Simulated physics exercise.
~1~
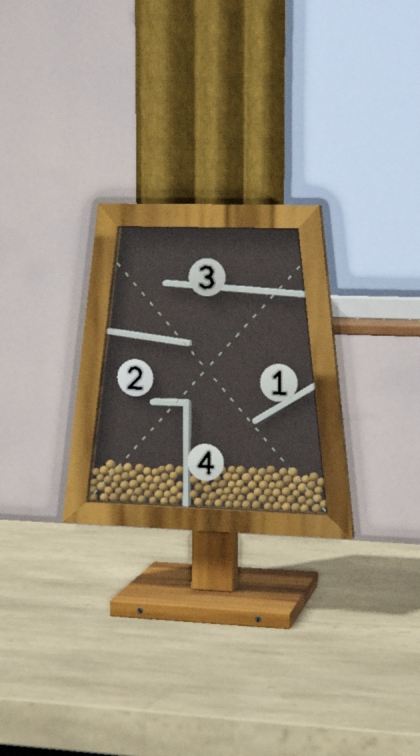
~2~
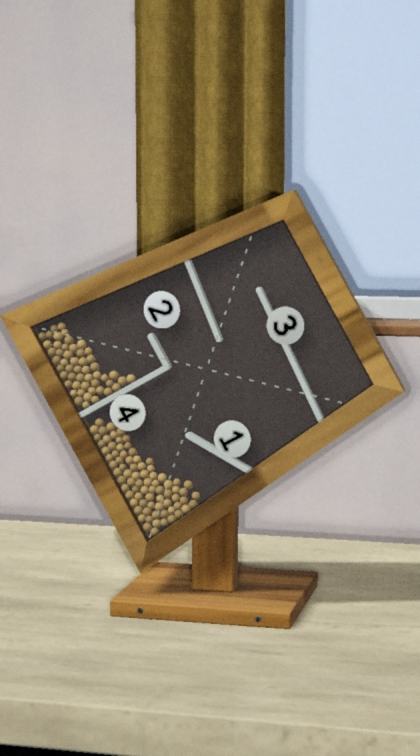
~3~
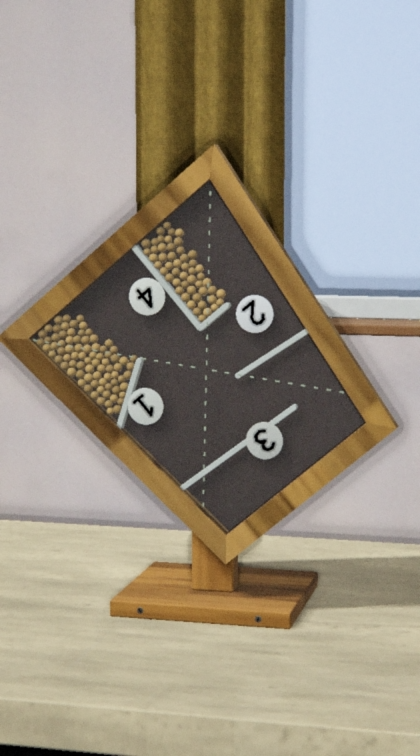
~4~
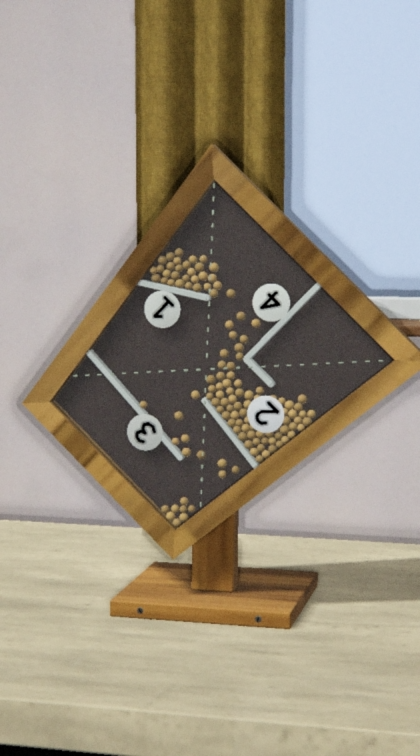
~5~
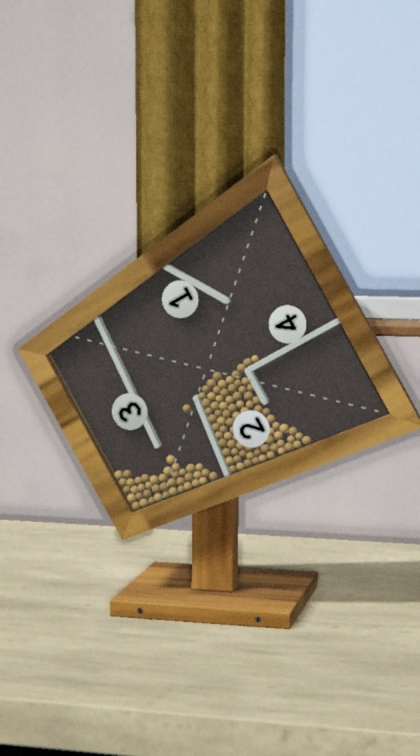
Wooden beads tumbling between numbered ledges as a framed box turns clockwise on its stand, most settling beside the number two.
